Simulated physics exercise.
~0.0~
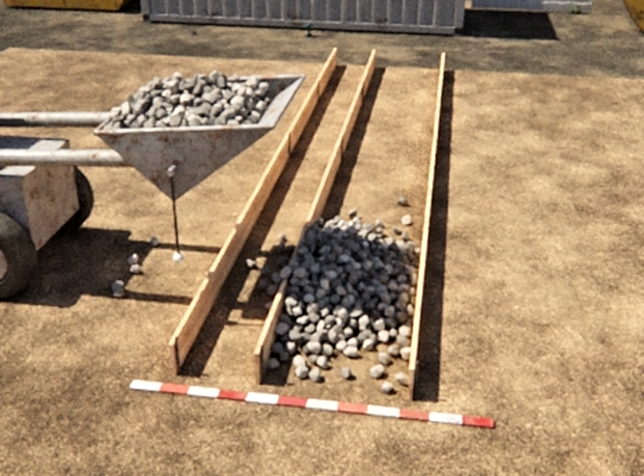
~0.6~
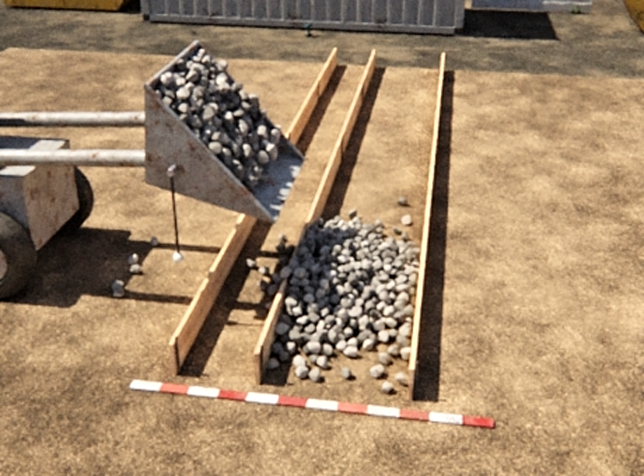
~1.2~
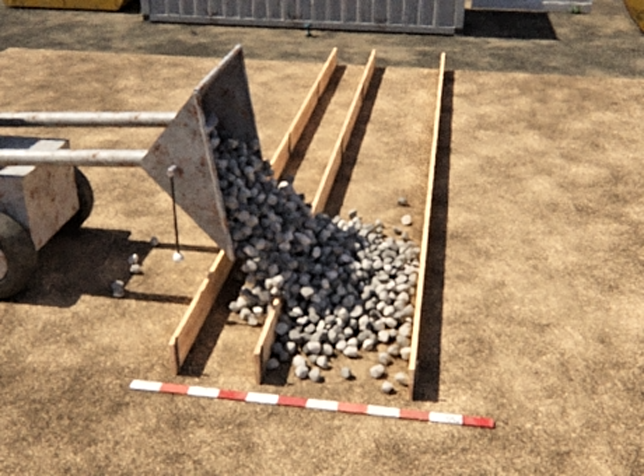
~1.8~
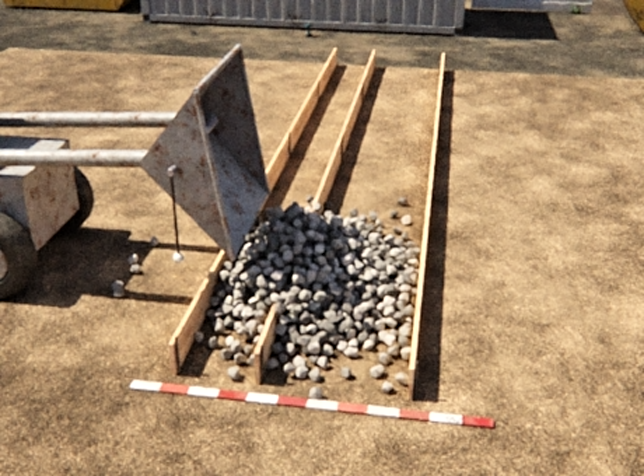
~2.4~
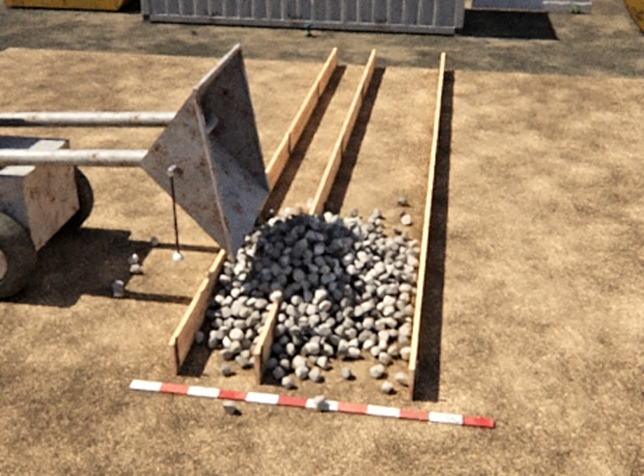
At the start, a grey metal bucket heaped with rounded grey stones hangs level-topped at the left, beside three long wooden boards that form two bays, with an earlier pile lying in the right-hand bay. The bucket tips forward to the right, and its stones slide toward the lower lip. It tilts steeply and the stones pour out over the left bay and the middle board. Soon the bucket is empty and stays steeply tipped. At the end, stones spread across both bays, burying part of the middle board, while a few lie near the red and white staff.
